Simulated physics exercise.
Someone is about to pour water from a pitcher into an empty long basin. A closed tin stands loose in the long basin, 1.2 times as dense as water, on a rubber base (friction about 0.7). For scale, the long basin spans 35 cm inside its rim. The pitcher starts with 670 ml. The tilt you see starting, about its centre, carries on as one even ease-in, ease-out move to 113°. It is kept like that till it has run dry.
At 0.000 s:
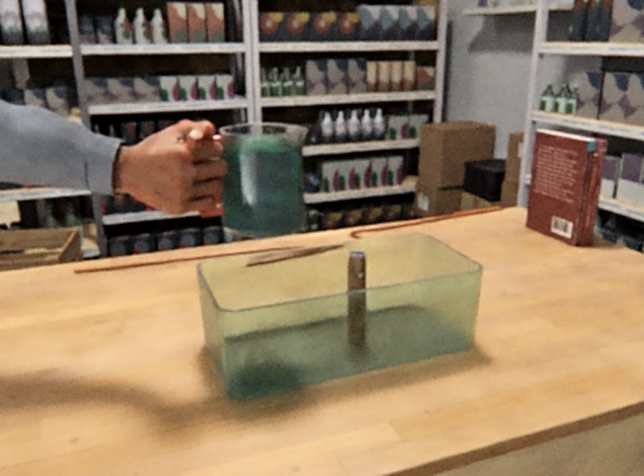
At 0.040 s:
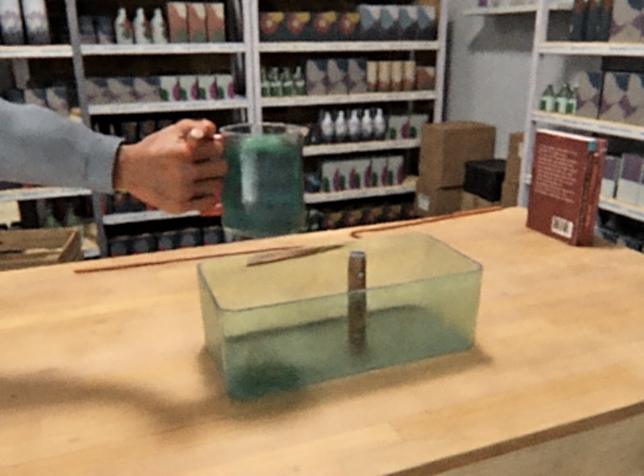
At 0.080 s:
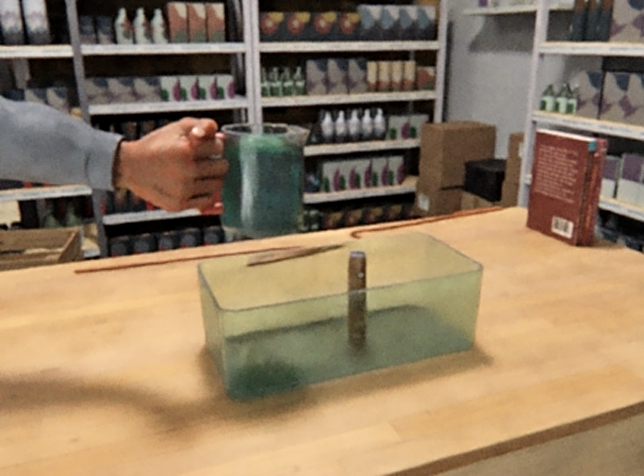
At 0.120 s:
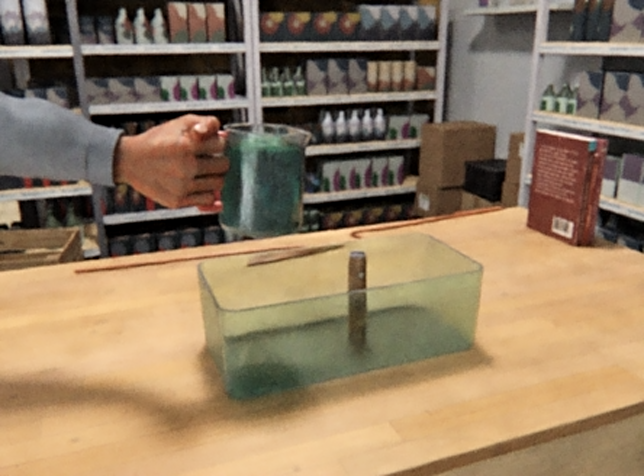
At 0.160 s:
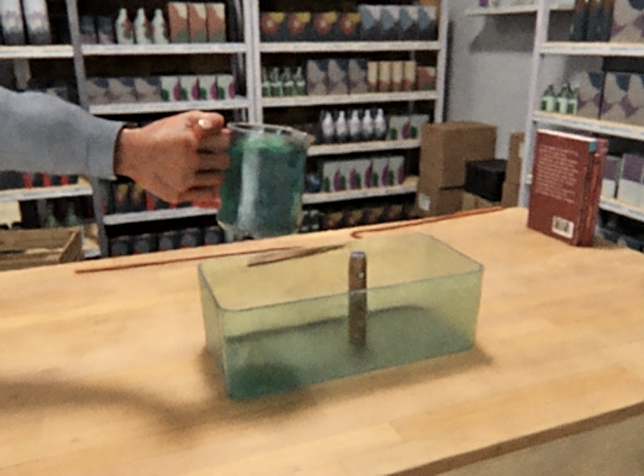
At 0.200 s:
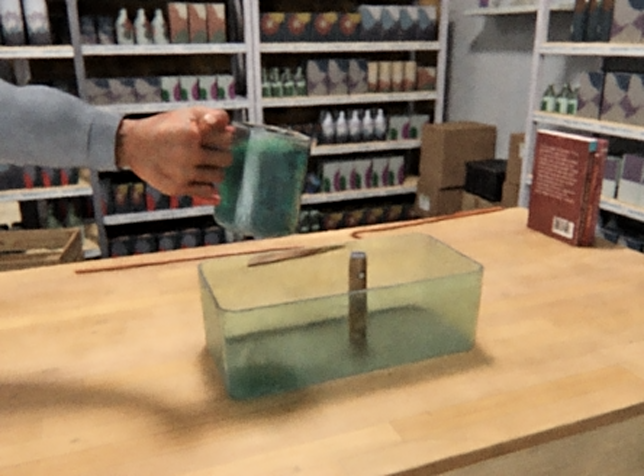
In this clip, a hand holds a clear pitcher of dark green liquid above a greenish see-through basin with a small upright cylinder inside, on a wooden counter, and gradually tilts the pitcher slightly to the right.
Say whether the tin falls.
The tin goes over.
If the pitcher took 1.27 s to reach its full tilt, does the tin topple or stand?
Then it topples.
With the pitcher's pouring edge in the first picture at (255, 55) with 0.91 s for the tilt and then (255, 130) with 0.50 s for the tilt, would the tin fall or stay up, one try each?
First it falls; then it keeps standing.
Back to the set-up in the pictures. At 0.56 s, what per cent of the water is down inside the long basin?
About 4 per cent.
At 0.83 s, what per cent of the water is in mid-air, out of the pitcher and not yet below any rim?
About 18 per cent.
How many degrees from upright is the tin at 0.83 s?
Near 5° from upright.
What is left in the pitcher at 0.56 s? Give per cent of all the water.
Near 78 in a hundred.
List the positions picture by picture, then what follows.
In the first picture, it leans 0°; its right rim is at (307, 128); the water meets the walls at (223, 147) and (297, 142); the long basin's rim runs from (207, 287) to (452, 250); the tin's top is at (357, 258).
In the second picture, it leans 1°; its right rim is at (308, 129); the water meets the walls at (223, 146) and (297, 142).
In the third picture, it leans 2°; its right rim is at (309, 130); the water meets the walls at (224, 146) and (298, 142).
In the fourth picture, it leans 5°; its right rim is at (311, 132); the water meets the walls at (225, 146) and (299, 142).
In the fifth picture, it leans 8°; its right rim is at (314, 136); the water meets the walls at (227, 148) and (302, 143).
In the sixth picture, it leans 13°; its right rim is at (317, 140); the water meets the walls at (228, 149) and (306, 144).
After 0.56 s the tilt is 77° and 79 per cent is still to pour; the tin stands where it began.
After 0.83 s the tilt is 111° and 22 per cent is still to pour; the tin leans 5°.
After 1.11 s the tilt is 113° and 1 per cent is still to pour; the tin lies on its side.
After 1.41 s the tilt is 113° and 0 per cent is still to pour; the tin lies on its side.
In the end the tin lies on its side.
